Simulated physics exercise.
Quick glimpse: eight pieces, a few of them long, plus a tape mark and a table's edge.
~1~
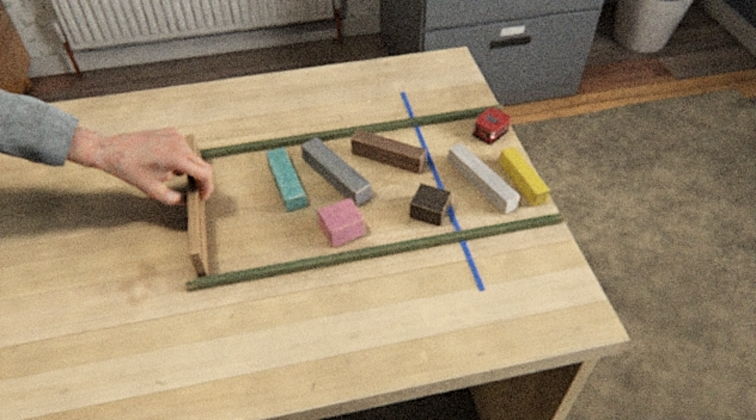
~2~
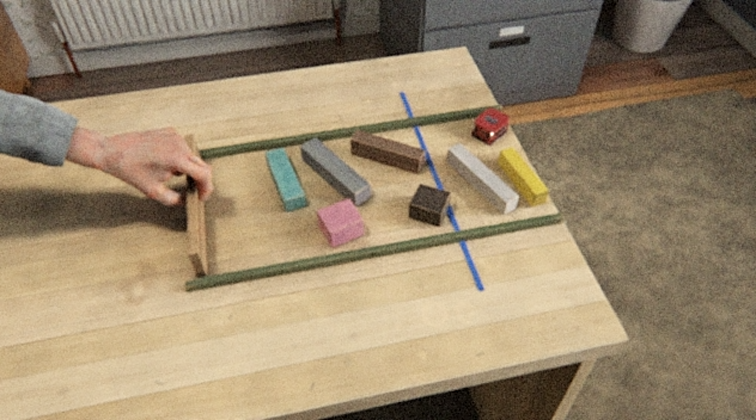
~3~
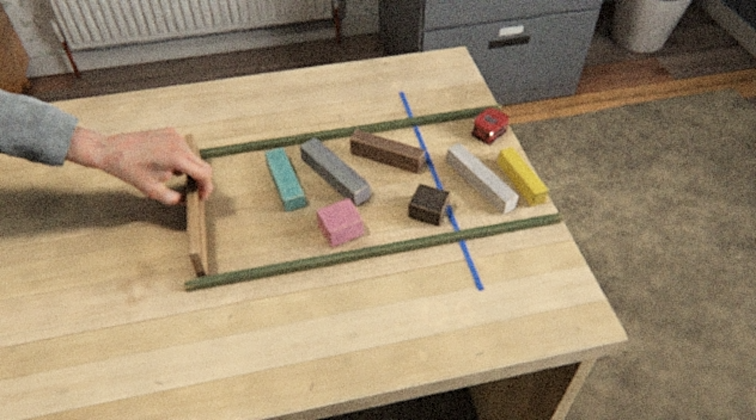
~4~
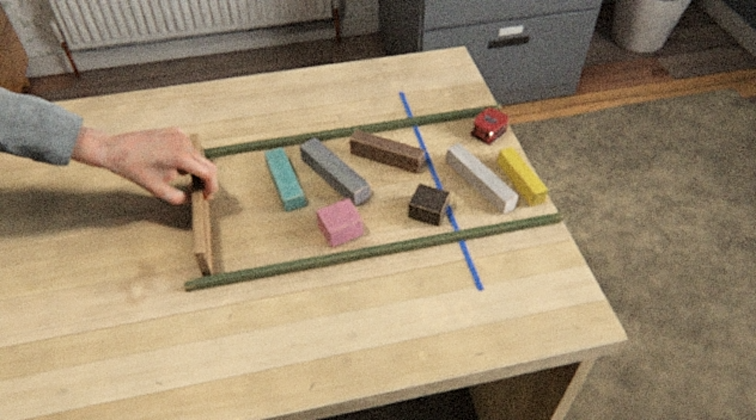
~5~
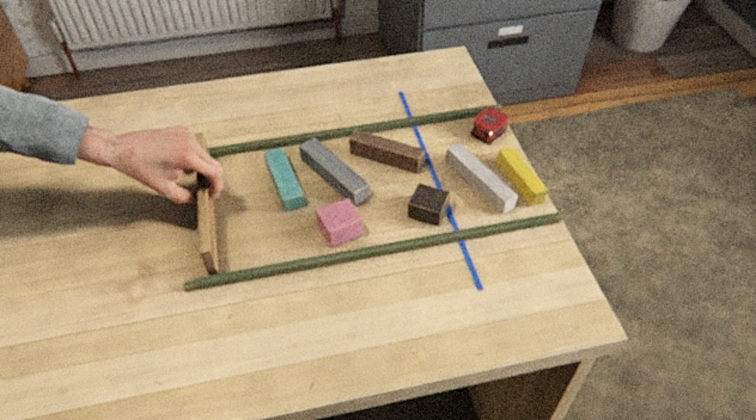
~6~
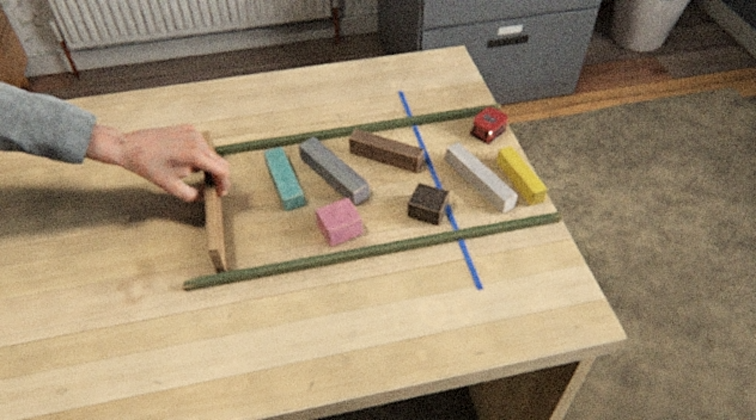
A hand slides a wooden board slightly right between green rails on a table, while the coloured blocks ahead stay still.
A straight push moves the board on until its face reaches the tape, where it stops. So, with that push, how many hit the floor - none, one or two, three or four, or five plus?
The pieces lost over the edge are nonexistent.
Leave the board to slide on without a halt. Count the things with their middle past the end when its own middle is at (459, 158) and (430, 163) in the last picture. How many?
That would be 2 and 0.
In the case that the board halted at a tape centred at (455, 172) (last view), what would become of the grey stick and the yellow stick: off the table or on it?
Note: Grey stick lasts; yellow stick does not last.
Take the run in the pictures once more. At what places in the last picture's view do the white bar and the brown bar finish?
Around (507, 168), then around (469, 135).
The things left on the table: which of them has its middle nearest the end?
The yellow stick.
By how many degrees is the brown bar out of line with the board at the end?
Around 0 degrees.
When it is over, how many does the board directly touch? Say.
Tally at the end: 2.
A little later, none off yet; yellow stick at rest near (521, 175); red case at rest near (489, 126); white bar at rest near (480, 177).
When it is over, the number that fall off is zero.
